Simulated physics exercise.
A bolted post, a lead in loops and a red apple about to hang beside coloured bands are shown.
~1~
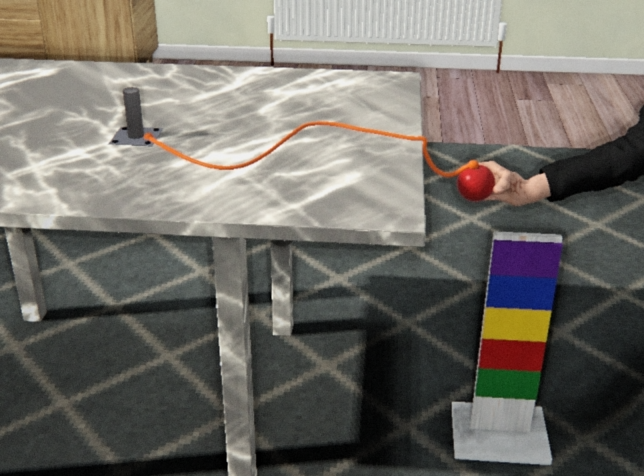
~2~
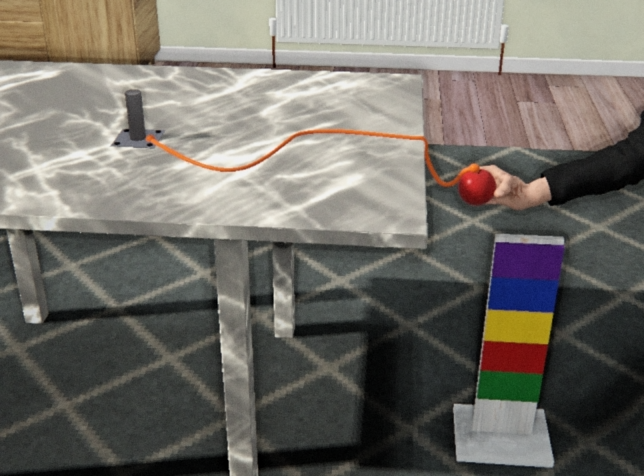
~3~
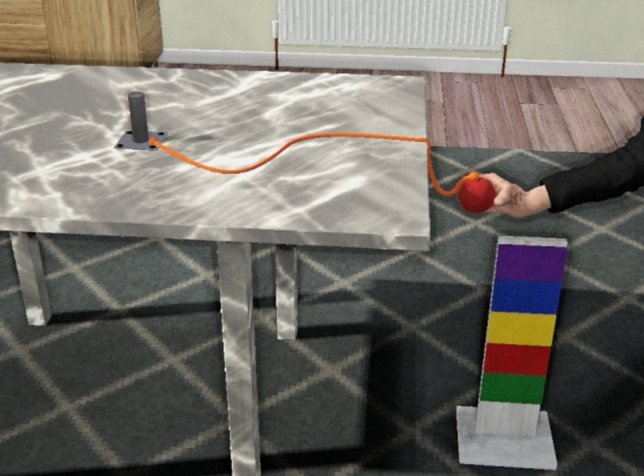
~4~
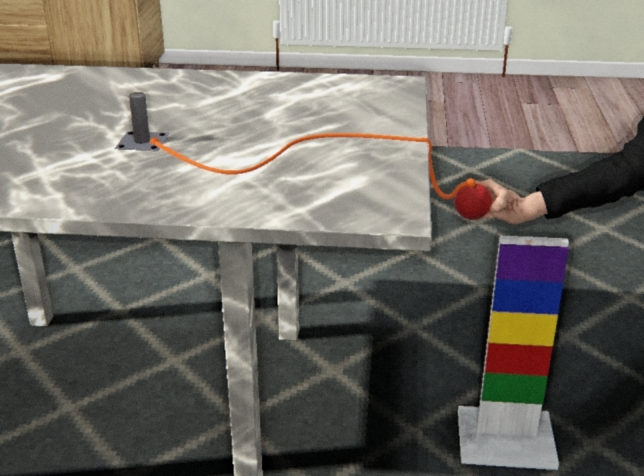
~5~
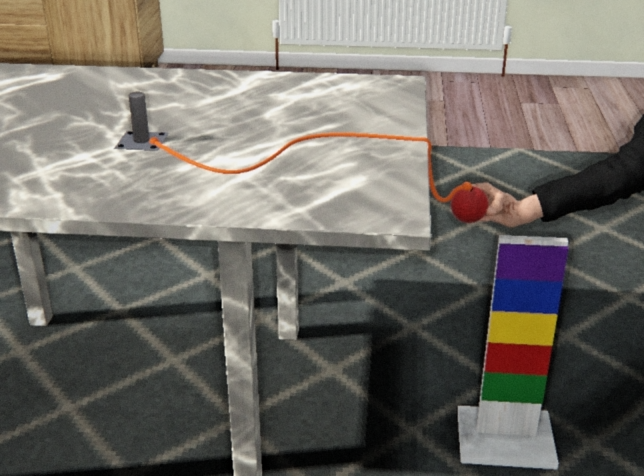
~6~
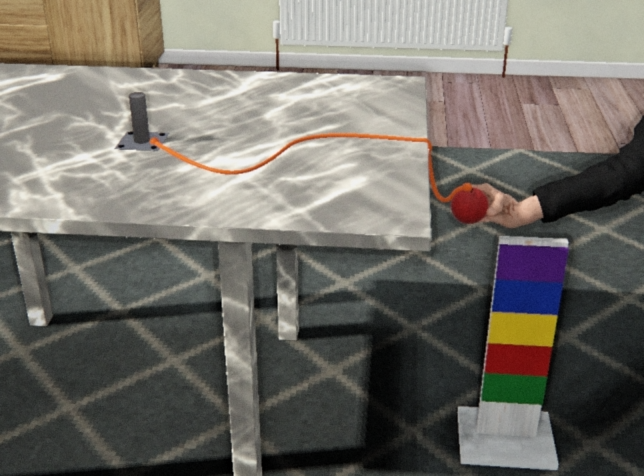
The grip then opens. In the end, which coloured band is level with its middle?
The yellow band.
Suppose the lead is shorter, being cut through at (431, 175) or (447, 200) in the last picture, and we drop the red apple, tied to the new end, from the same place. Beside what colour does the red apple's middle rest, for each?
Per try - 1: Purple; 2: Blue.
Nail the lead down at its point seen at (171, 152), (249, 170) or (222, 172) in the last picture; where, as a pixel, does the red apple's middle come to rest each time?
Near (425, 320), (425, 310) and (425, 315).
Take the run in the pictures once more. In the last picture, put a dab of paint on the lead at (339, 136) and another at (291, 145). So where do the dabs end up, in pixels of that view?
(412, 157) and (354, 154).
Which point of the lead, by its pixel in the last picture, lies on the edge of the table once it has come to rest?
Location: About (358, 136).
Early on, apple near (447, 311); level with yellow.
Midway, apple near (391, 329); level with yellow.
Near the end, apple near (421, 323); level with yellow.
Finally, apple near (423, 327); level with yellow. The yellow one.
